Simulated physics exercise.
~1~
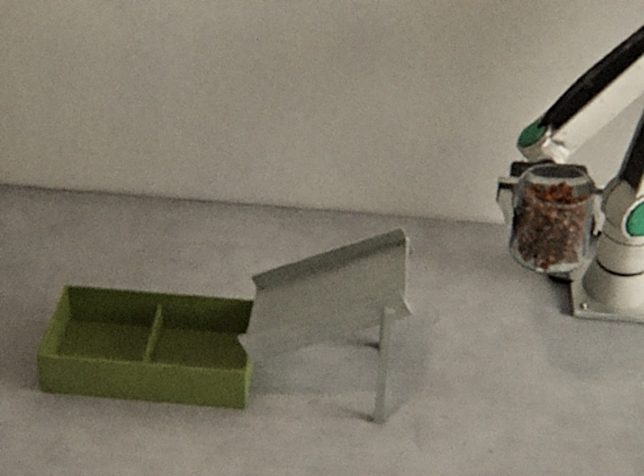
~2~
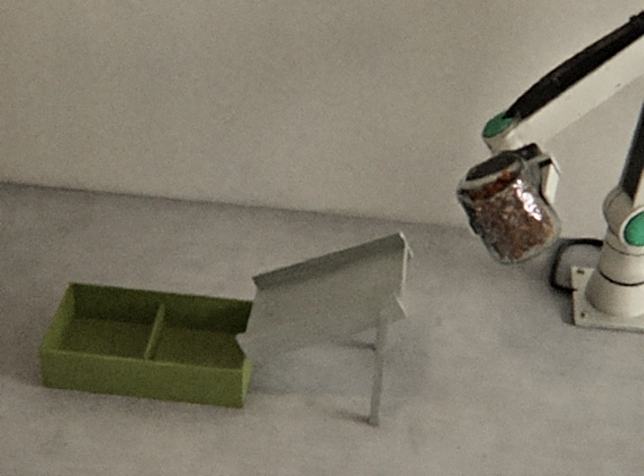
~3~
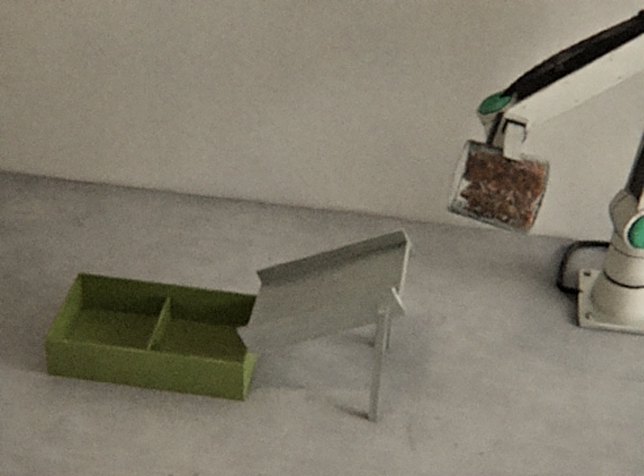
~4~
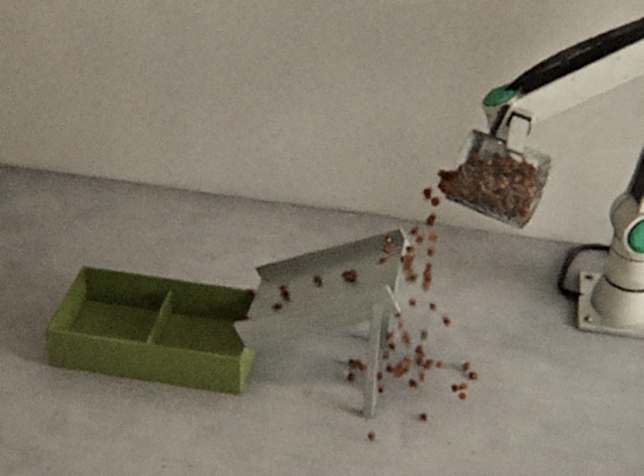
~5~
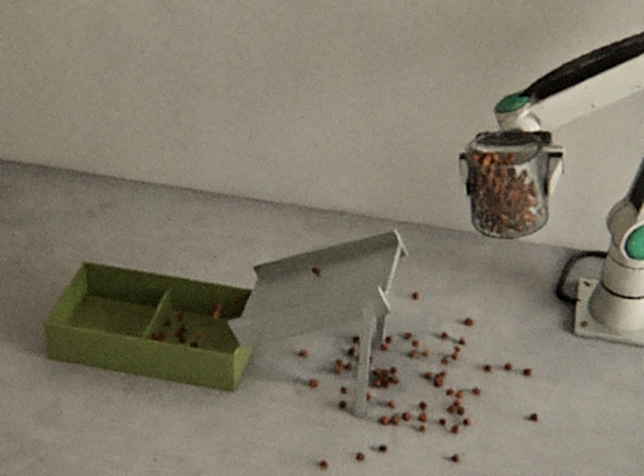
Robot arm tipping a clear cup of brown pellets over a sloping chute, scattering many on the table, then righting it still mostly full.
